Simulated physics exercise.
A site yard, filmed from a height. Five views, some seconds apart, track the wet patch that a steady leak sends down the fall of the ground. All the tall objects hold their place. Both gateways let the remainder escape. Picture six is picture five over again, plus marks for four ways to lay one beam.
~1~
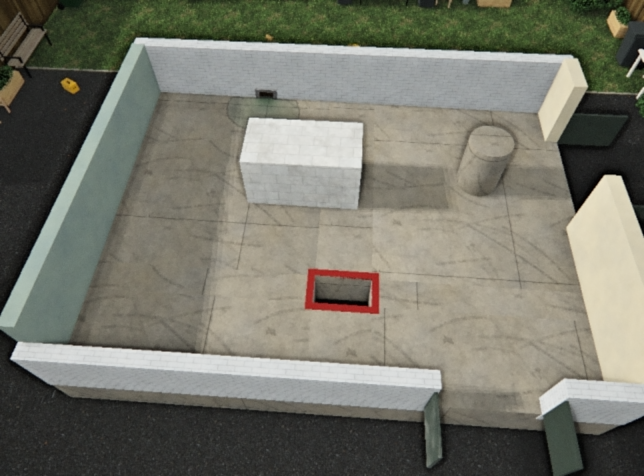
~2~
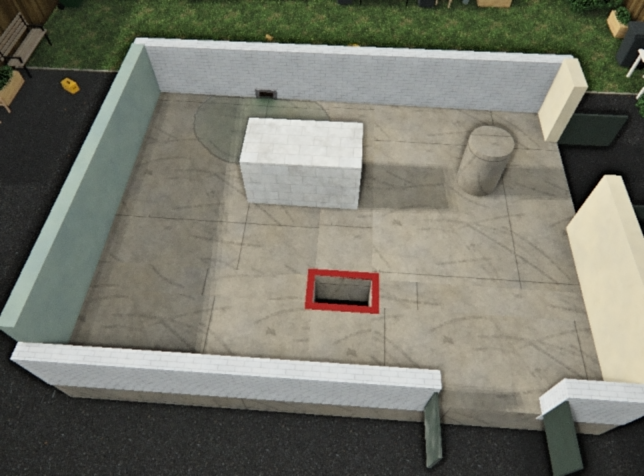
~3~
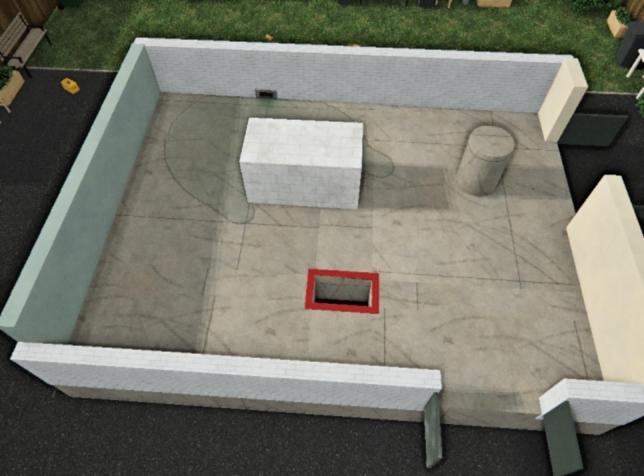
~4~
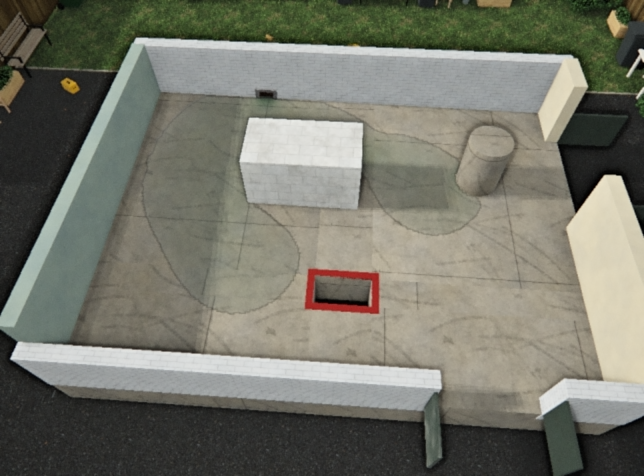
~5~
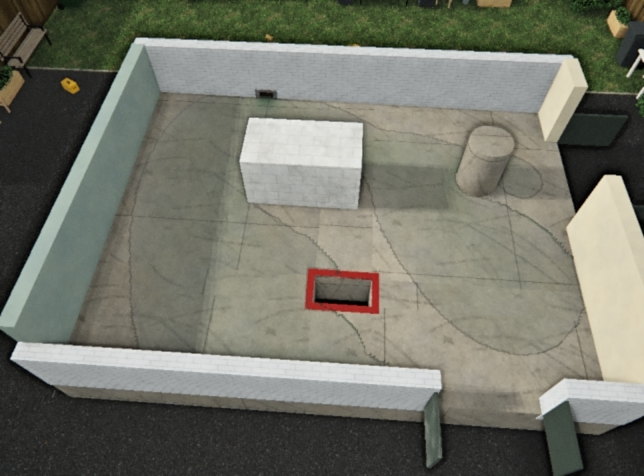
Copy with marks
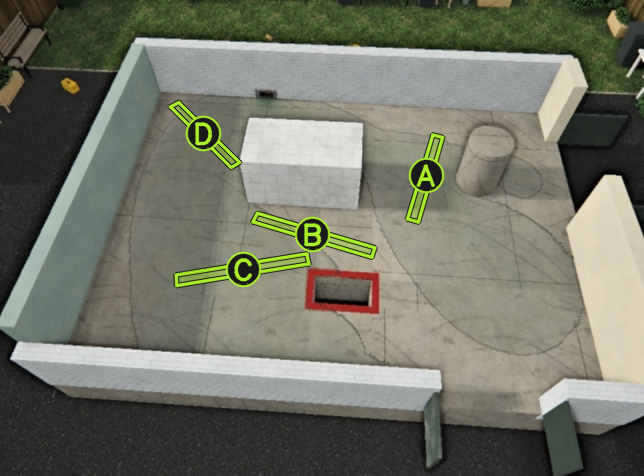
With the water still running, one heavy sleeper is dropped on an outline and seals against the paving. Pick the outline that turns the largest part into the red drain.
The answer is spot A.
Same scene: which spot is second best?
That would be C.
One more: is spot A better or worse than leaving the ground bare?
It is better.
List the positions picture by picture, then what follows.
The first picture shows outfall at (267, 94); red drain at (343, 291); open gate at (484, 394); open gate at (555, 182); front seen at (288, 125), 3 % of the ground wet; red drain still dry.
The second picture shows front seen at (234, 157), 9 % of the ground wet; red drain still dry.
The third picture shows front seen at (231, 216), 17 % of the ground wet; red drain still dry.
The fourth picture shows front seen at (471, 212), 34 % of the ground wet; red drain still dry.
The fifth picture shows front seen at (558, 332), 58 % of the ground wet; red drain taking water.
On the marked copy, A from (413, 220) to (437, 136); B from (255, 217) to (373, 252); C from (176, 280) to (307, 258); D from (174, 104) to (235, 164).
With A, about 23 % of the stream goes into the red drain, about 77 % out by the gates.
With B, about 3 % of the stream goes into the red drain, about 97 % out by the gates.
With C, about 10 % of the stream goes into the red drain, about 90 % out by the gates.
With D, about 2 % of the stream goes into the red drain, about 97 % out by the gates.
